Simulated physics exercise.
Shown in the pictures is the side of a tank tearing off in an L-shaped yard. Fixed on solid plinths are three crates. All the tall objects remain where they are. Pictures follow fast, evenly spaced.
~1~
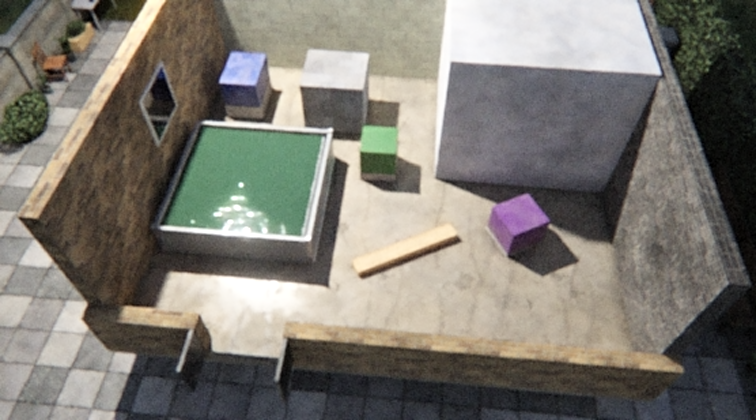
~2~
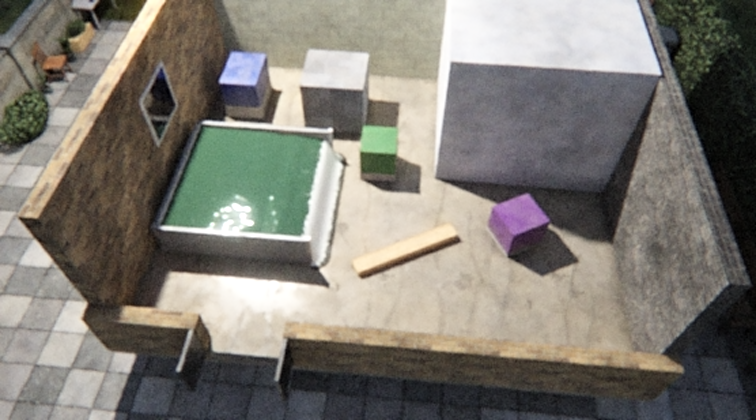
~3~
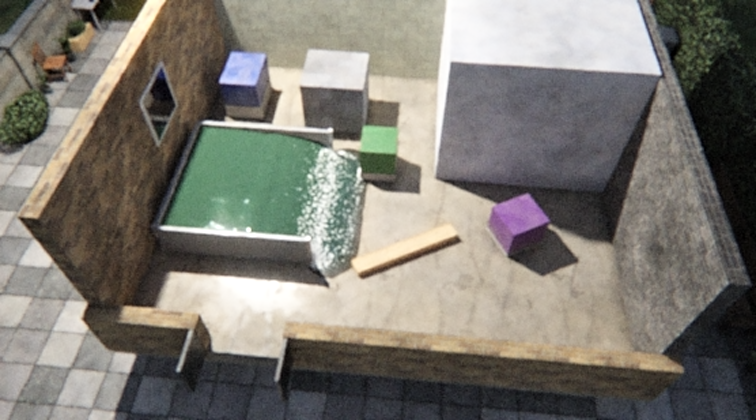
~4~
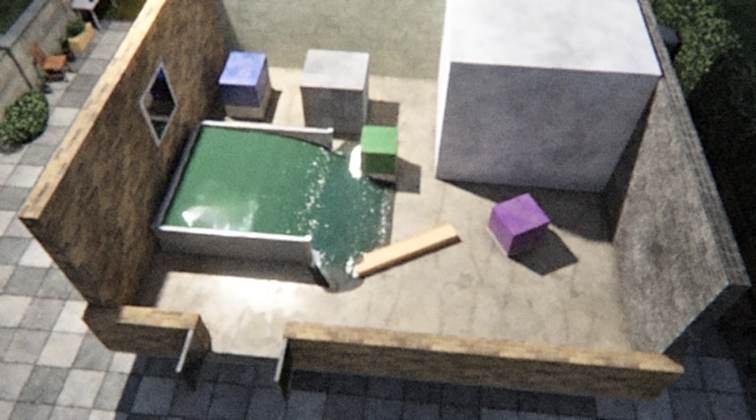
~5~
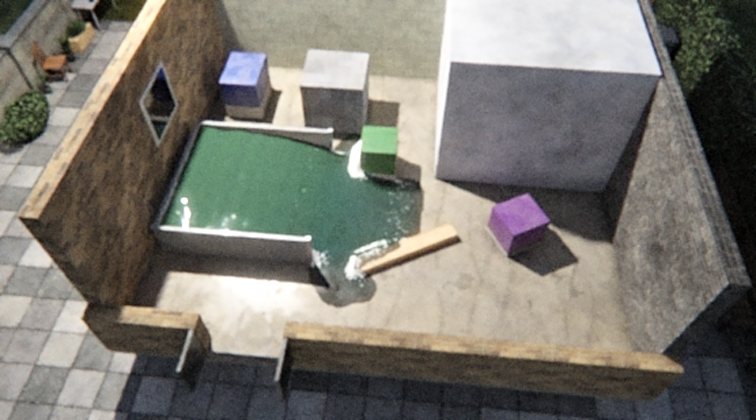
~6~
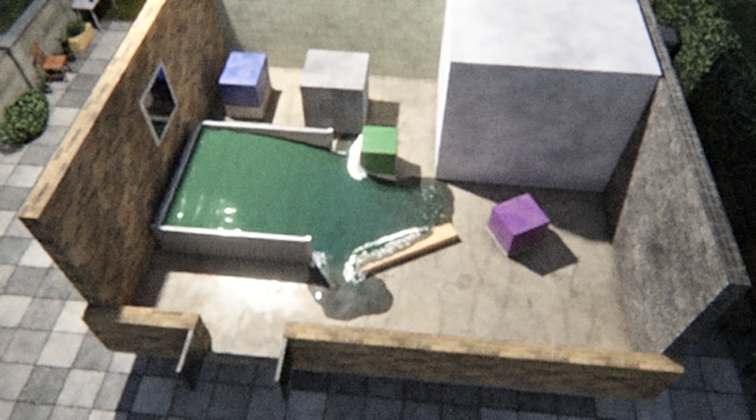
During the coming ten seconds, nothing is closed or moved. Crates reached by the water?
My prediction: I expect the blue crate to never get touched; I expect the purple crate to get touched; I expect the green crate to get touched.
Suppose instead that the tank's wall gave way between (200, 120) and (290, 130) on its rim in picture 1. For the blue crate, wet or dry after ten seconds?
Then: Blue gets drenched.
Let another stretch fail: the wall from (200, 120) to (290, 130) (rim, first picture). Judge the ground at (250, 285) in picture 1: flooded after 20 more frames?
Outcome: Untouched.
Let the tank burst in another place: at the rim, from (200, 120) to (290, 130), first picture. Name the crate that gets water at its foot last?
The purple crate comes last.
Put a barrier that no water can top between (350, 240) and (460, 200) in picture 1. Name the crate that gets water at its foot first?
The crate marked green gets it first.
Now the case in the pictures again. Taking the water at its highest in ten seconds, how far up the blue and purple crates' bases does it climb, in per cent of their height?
The first comes to 30 per cent and the second to 440 per cent.
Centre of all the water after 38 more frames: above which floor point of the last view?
Close to (422, 228).
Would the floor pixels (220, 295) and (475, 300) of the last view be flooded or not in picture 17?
The first place is spared and the second is inundated.
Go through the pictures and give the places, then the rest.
The tank at (249, 179) is whole and still, in the first frame.
Water pours out at (320, 199) and has run to (318, 264), in the second frame.
Water pours out at (320, 200) and has run to (355, 153), in the third frame.
The front is at a hidden place, out from the gap at (320, 200), in the fourth frame.
Water pours out at (320, 200) and has run to a hidden place, in the fifth frame.
Water pours out at (320, 200) and has run to (447, 192), in the sixth frame.
A moment on, water covers 40 % of the floor; the blue crate not reached, the purple crate water round its plinth, the green crate water round its plinth.
Next, water covers 60 % of the floor; the blue crate water round its plinth, the purple crate water round its plinth, the green crate water round its plinth.
Then, water covers 75 % of the floor; the blue crate water round its plinth, the purple crate water round its plinth, the green crate water round its plinth.
Later, water covers 90 % of the floor; the blue crate water round its plinth, the purple crate water round its plinth, the green crate water round its plinth.
In the end, water covers 100 % of the floor; the blue crate stayed above the water, the purple crate was topped, the green crate was topped.
